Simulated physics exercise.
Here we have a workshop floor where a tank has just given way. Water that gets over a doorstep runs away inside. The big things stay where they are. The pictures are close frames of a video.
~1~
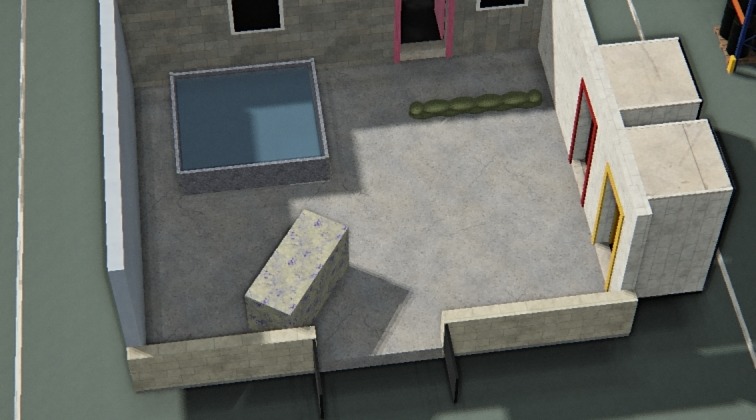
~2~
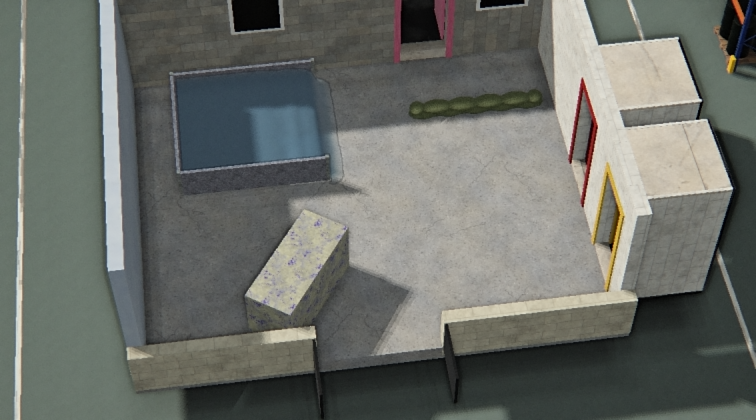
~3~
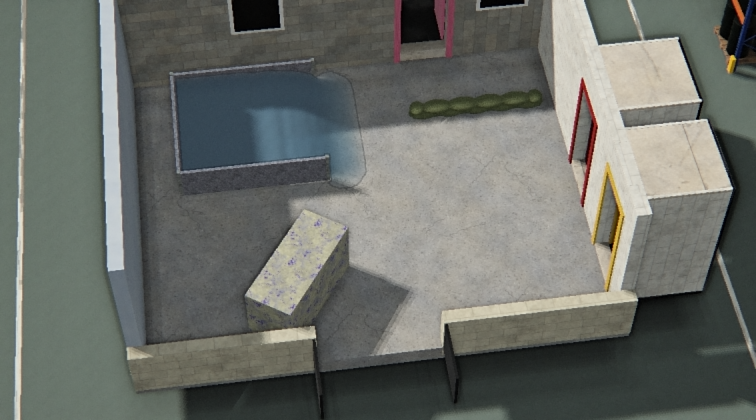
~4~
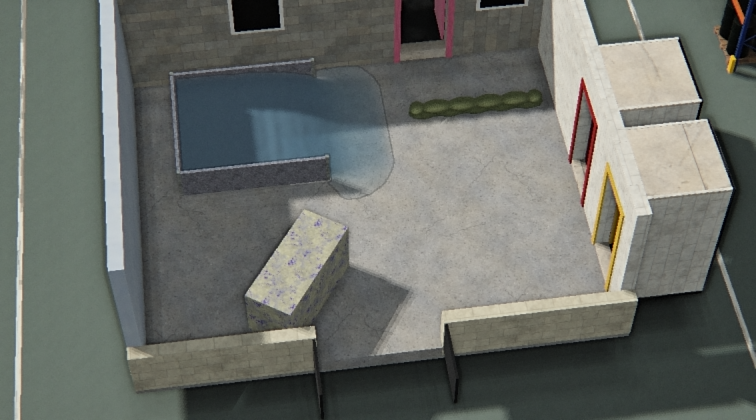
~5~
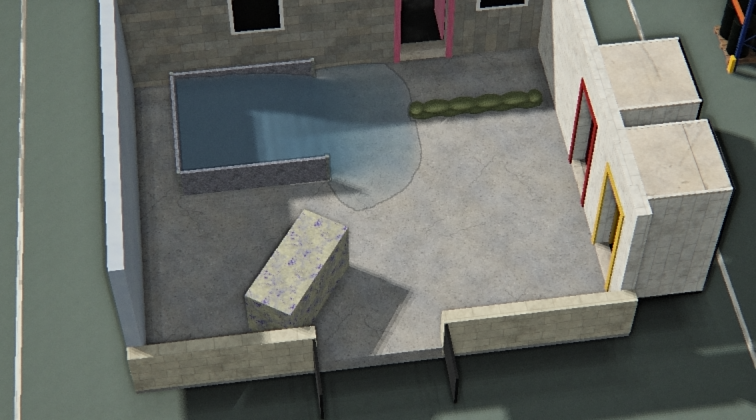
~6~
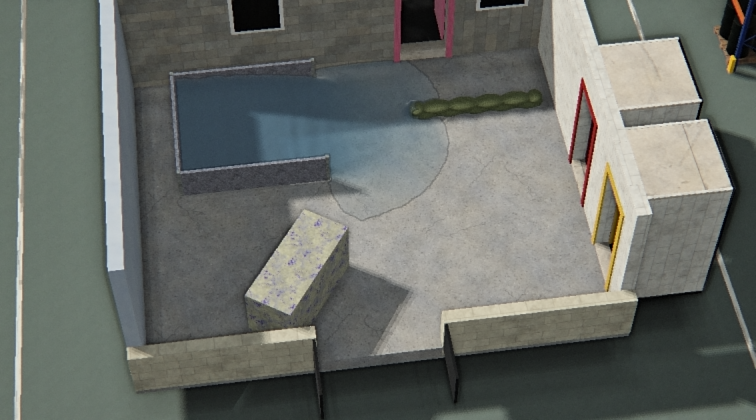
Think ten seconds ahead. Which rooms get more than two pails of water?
One by one: The yellow door floods; the pink door holds within the limit; the red door floods.
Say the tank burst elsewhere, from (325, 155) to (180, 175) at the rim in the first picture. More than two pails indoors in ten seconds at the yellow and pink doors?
In short: Yellow door lets more in; pink door stays under.
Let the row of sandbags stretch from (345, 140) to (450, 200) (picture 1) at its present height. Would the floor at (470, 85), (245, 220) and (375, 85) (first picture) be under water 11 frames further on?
In turn: Flooded, free of water, wet.
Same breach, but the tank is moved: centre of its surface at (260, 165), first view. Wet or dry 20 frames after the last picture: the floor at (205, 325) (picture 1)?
Answer: Dry.
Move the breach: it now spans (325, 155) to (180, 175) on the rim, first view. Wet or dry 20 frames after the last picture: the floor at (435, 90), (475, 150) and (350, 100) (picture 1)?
In that order: Not flooded, clear, clear.
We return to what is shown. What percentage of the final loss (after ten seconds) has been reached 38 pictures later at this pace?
About 25 per cent.
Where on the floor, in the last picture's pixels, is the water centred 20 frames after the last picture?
At about (412, 134).
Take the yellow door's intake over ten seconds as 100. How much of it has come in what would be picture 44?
Near 30 in a hundred.
A moment on, water covers 35 % of the floor; the yellow door not reached, the pink door wet at the sill, nothing in, the red door not reached.
Next, water covers 40 % of the floor; the yellow door not reached, the pink door wet at the sill, nothing in, the red door wet at the sill, nothing in.
Then, water covers 50 % of the floor; the yellow door wet at the sill, nothing in, the pink door wet at the sill, nothing in, the red door over two buckets in.
Later, water covers 60 % of the floor; the yellow door over two buckets in, the pink door under two buckets in, the red door far over two buckets in.
In the end, water covers 75 % of the floor; the yellow door far over two buckets in, the pink door under two buckets in, the red door far over two buckets in.
